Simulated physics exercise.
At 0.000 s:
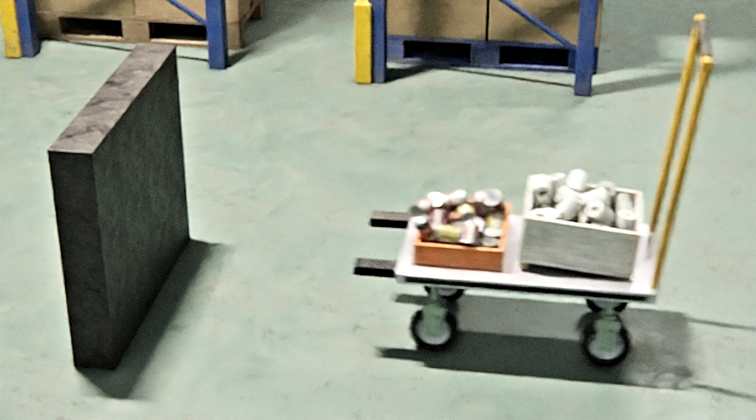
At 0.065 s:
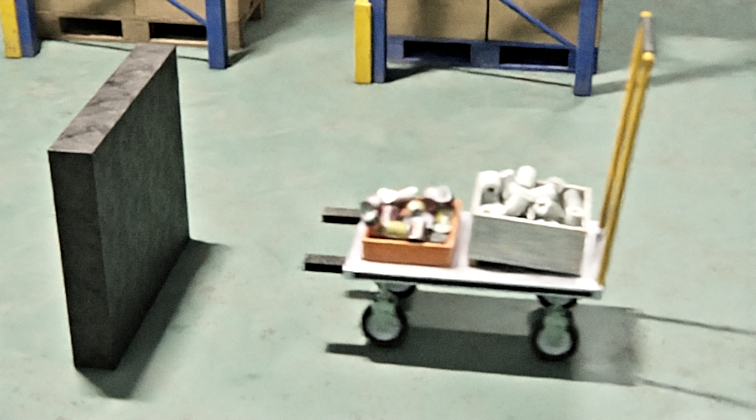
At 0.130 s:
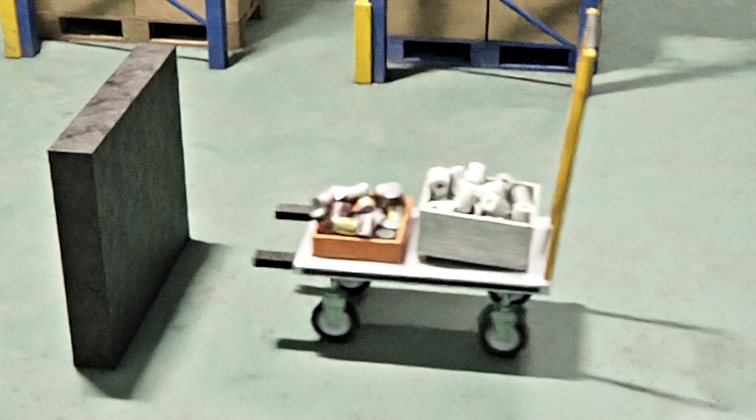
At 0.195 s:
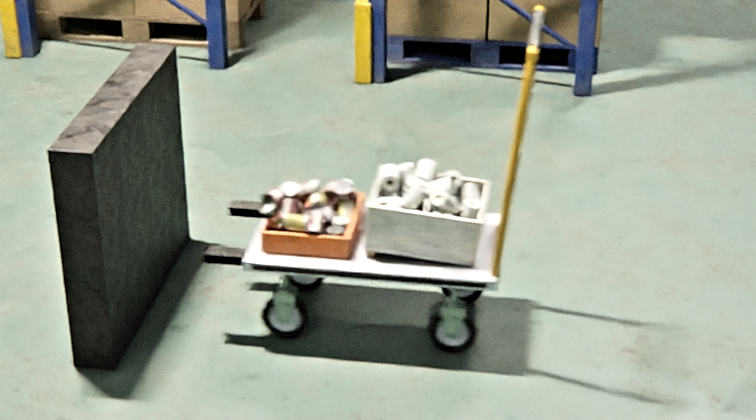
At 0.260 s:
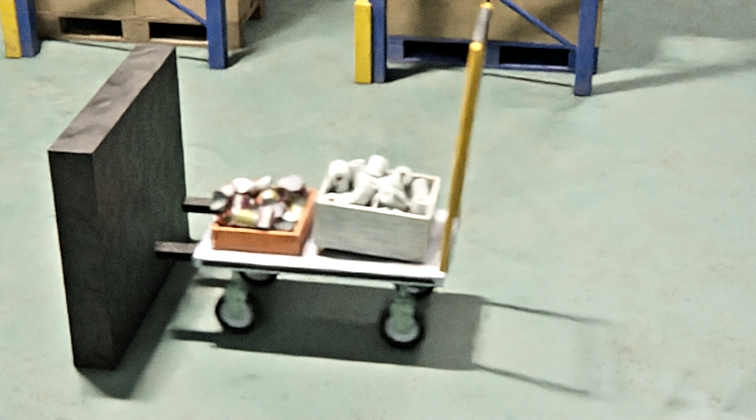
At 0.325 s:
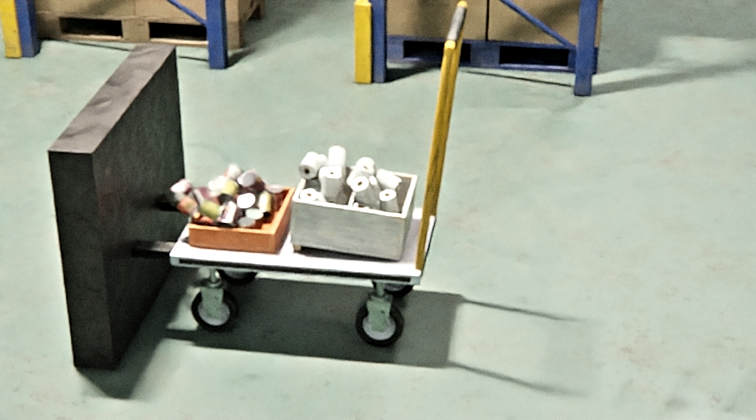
A platform trolley carrying an orange crate of small tins and a white crate of paper rolls rolls left across a green floor until its front prongs meet a dark upright slab, and the tins shift toward the left rim.
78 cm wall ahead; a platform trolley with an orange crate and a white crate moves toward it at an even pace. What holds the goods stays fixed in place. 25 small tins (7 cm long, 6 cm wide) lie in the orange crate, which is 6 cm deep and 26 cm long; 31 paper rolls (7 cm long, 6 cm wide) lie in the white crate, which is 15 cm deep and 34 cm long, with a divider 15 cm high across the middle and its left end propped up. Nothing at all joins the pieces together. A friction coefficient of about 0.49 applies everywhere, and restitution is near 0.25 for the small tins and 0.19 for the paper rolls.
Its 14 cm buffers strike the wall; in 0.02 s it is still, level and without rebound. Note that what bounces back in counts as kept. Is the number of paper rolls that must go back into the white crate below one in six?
Yes, it is below one in six.
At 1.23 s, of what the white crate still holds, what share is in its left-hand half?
Share in that half: Close to 50 %.
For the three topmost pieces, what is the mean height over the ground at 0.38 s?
I'd put it close to 56 cm.
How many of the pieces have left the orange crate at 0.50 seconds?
Roughly 8 for the orange crate.
After 0.38 s, 5 of 25 out of the orange crate and 1 of 31 out of the white crate.
After 0.50 s, 7 of 25 out of the orange crate and 2 of 31 out of the white crate.
After 0.73 s, 8 of 25 out of the orange crate and 2 of 31 out of the white crate.
Final count (at 1.23 s), 8 of 25 out of the orange crate and 2 of 31 out of the white crate. Asked share, 2 of 31, 6 per cent.
